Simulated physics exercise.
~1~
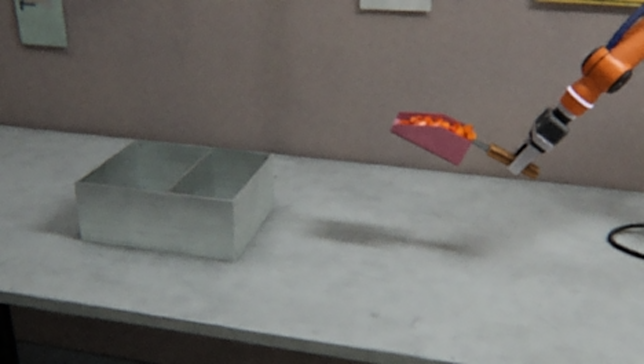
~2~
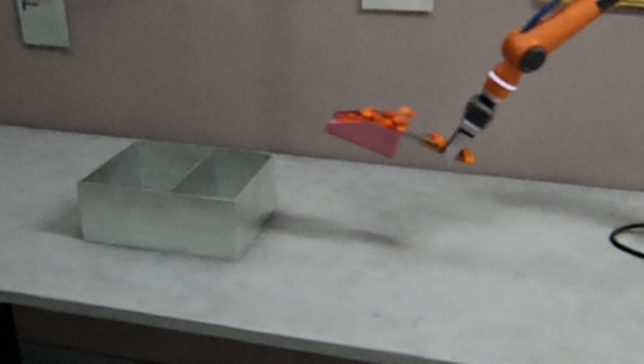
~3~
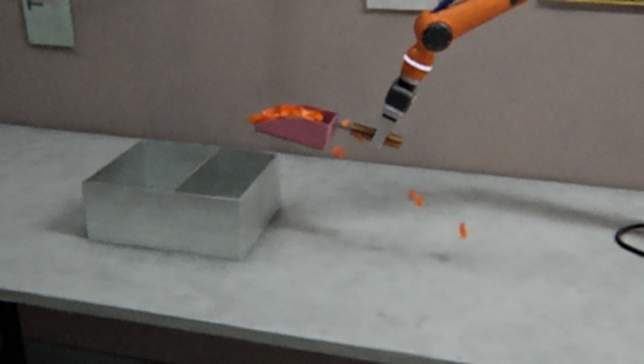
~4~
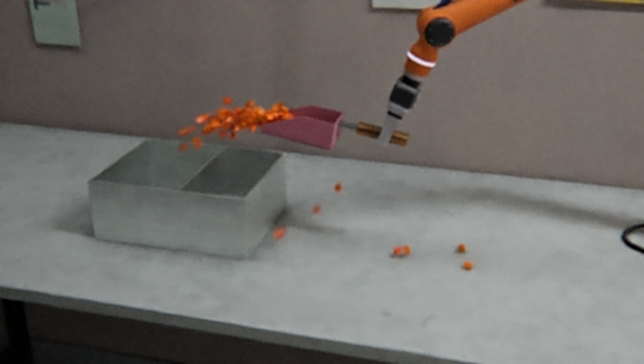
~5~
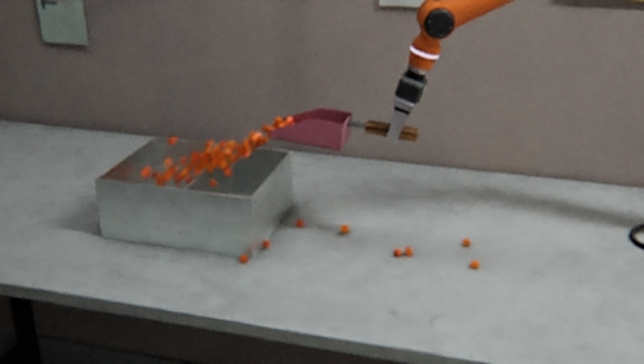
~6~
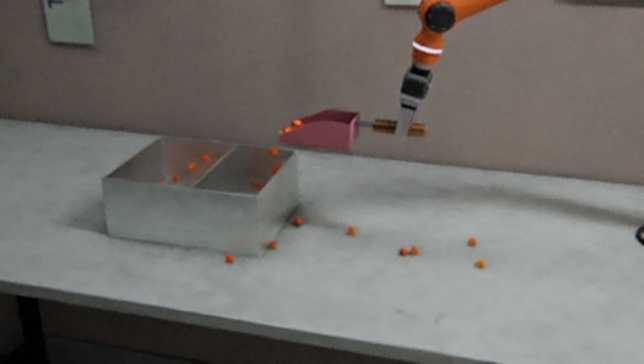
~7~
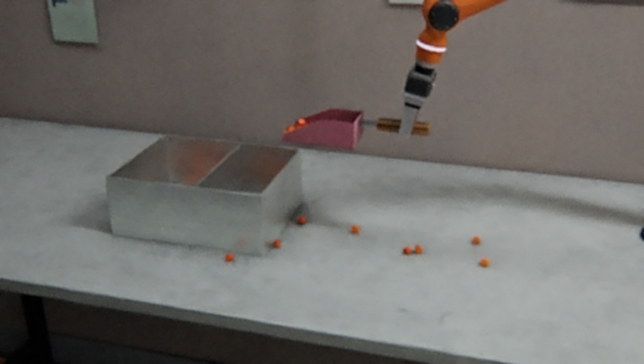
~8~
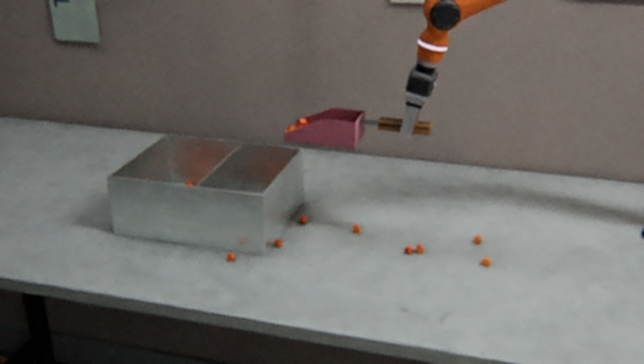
An orange robot arm swings a pink scoop heaped with small orange vegetable pieces leftward above a grey table, towards an open metal box split in two by a cross wall. On the way, a few pieces spill from the back of the scoop and drop onto the table. The scoop then stops short of the box, and the load shoots forward off its open front. The pieces spread into a stream that falls into both parts of the box. At the end the scoop hangs still with a few pieces at its lip, while several others lie scattered on the table.
